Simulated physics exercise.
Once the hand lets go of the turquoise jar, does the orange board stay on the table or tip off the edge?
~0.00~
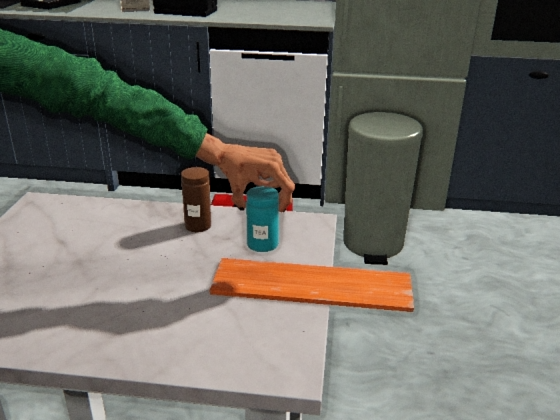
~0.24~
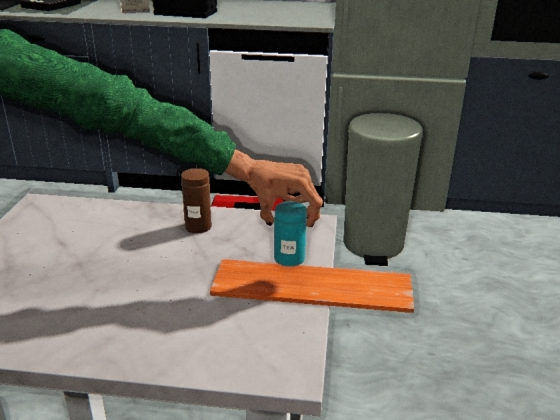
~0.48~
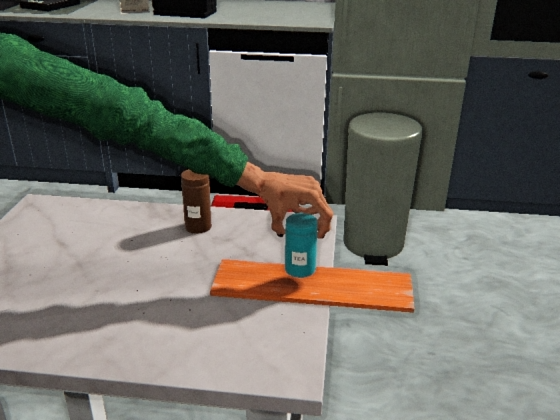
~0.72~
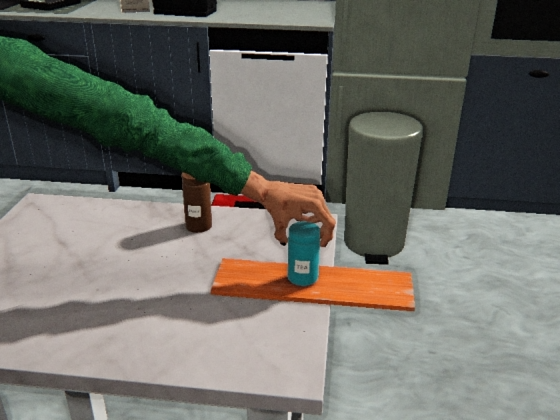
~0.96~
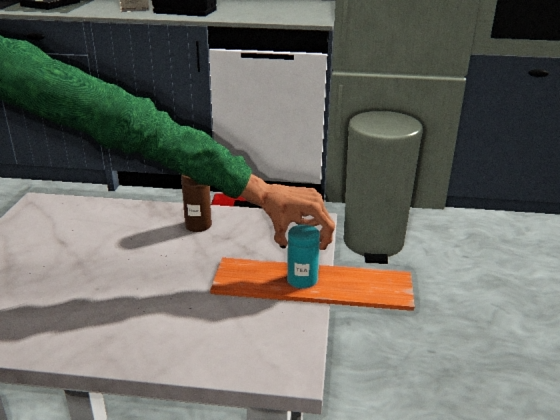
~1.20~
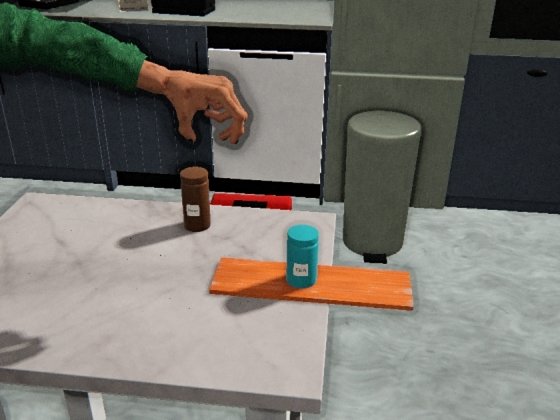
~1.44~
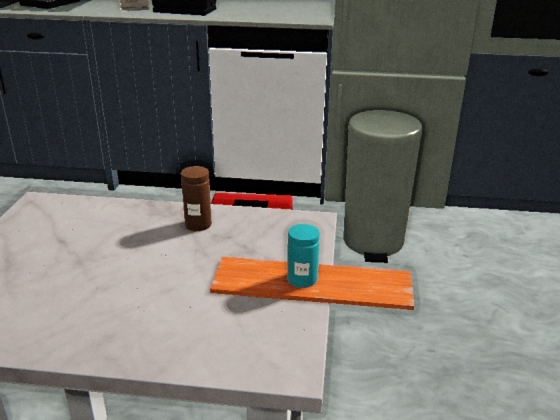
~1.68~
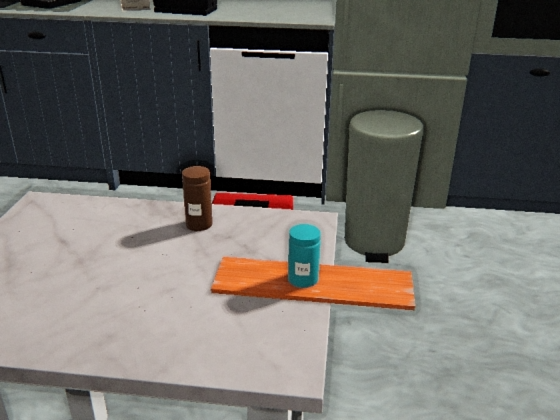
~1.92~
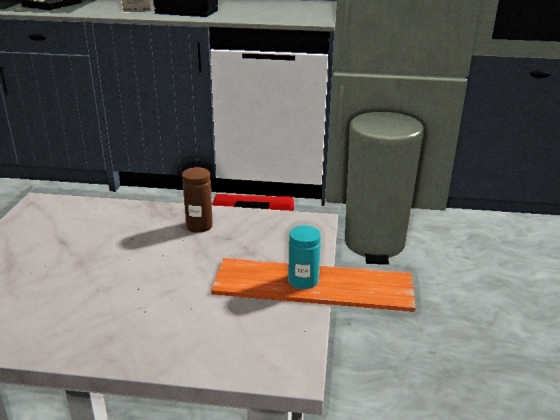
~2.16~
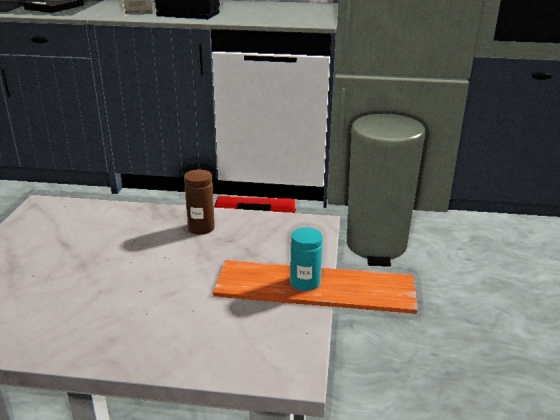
The orange board stays on the table, with the turquoise jar still standing upright on it.
